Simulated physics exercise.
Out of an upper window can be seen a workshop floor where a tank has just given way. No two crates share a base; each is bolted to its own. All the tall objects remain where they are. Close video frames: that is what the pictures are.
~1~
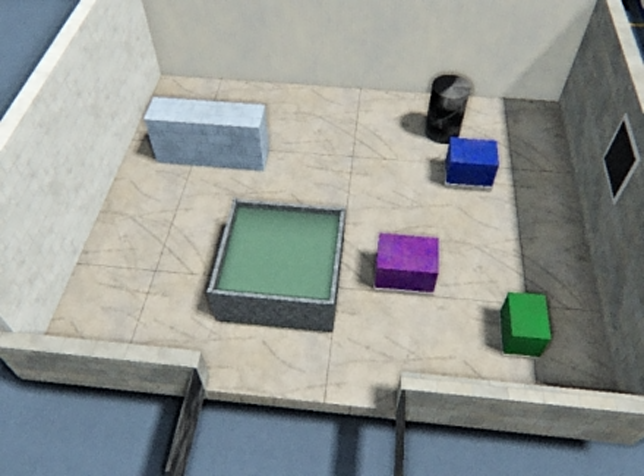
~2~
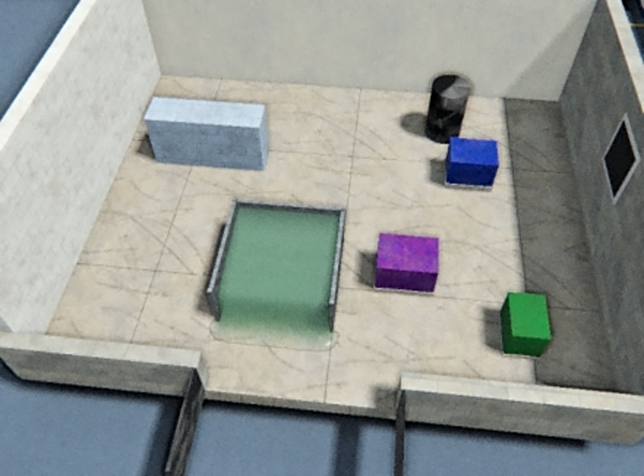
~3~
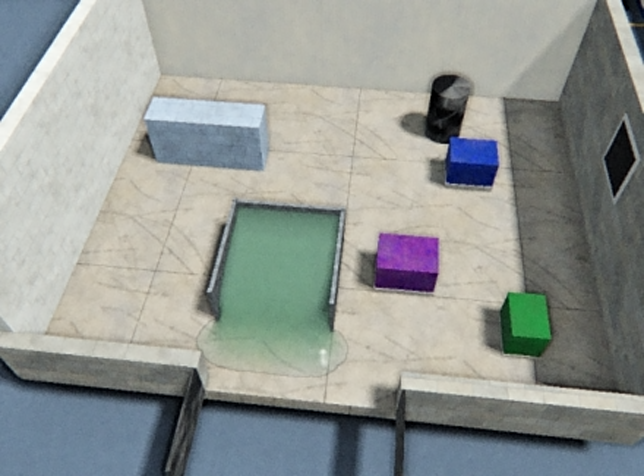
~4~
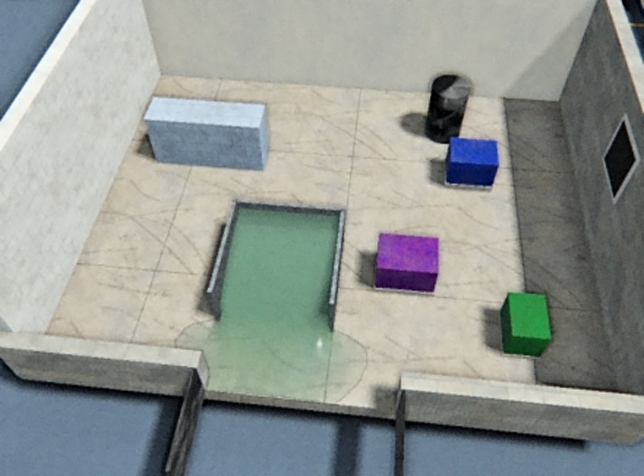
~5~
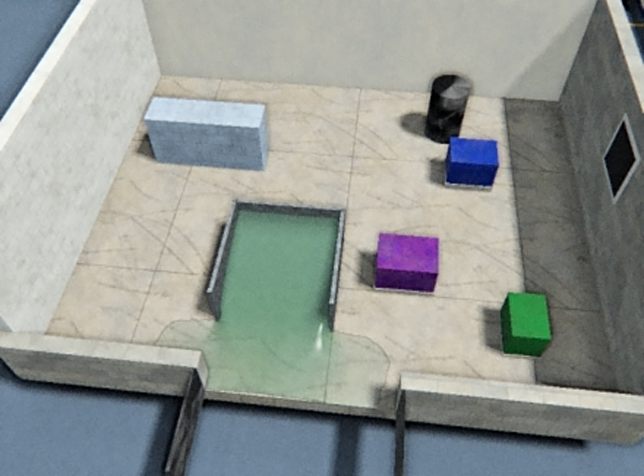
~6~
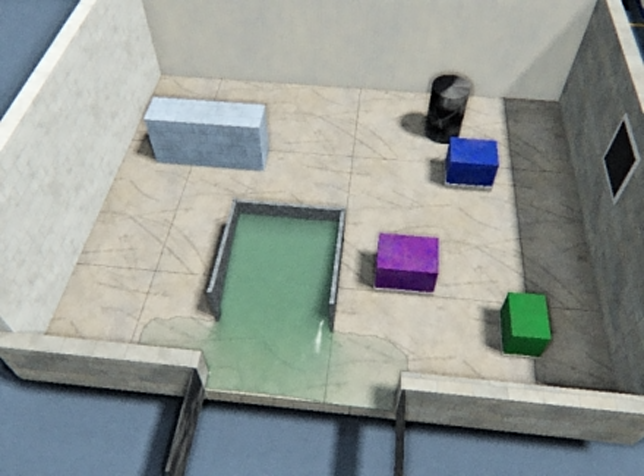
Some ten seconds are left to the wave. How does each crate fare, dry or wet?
The blue crate comes out dry. The purple crate comes out dry. The green crate comes out dry.
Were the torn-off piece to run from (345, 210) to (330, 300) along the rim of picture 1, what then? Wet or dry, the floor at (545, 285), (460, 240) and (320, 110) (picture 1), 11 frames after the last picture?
Taking them in turn, I get sodden, then sodden, then left untouched.
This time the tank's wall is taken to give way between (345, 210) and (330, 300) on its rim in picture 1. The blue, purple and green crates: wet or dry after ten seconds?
Result - blue one is hit by the flood; purple one is hit by the flood; green one is hit by the flood.
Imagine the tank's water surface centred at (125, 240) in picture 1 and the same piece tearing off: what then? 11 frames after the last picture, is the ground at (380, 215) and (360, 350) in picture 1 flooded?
The first spot is not reached and the second is inundated.
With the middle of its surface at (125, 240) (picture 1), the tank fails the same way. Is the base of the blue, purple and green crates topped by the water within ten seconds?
Going one at a time, the blue crate is left untouched, the purple crate gets flooded and the green crate gets flooded.
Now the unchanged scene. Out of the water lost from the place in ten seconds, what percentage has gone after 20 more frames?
My figure: 85 percent.
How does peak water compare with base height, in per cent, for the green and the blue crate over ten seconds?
In order: 20% and 0%.
A moment on, water covers 10 % of the floor; the blue crate not reached, the purple crate not reached, the green crate not reached.
Next, water covers 15 % of the floor; the blue crate not reached, the purple crate not reached, the green crate not reached.
Then, water covers 15 % of the floor; the blue crate not reached, the purple crate not reached, the green crate water round its plinth.
Later, water covers 20 % of the floor; the blue crate not reached, the purple crate not reached, the green crate water round its plinth.
In the end, water covers 20 % of the floor; the blue crate stayed above the water, the purple crate stayed above the water, the green crate stayed above the water.
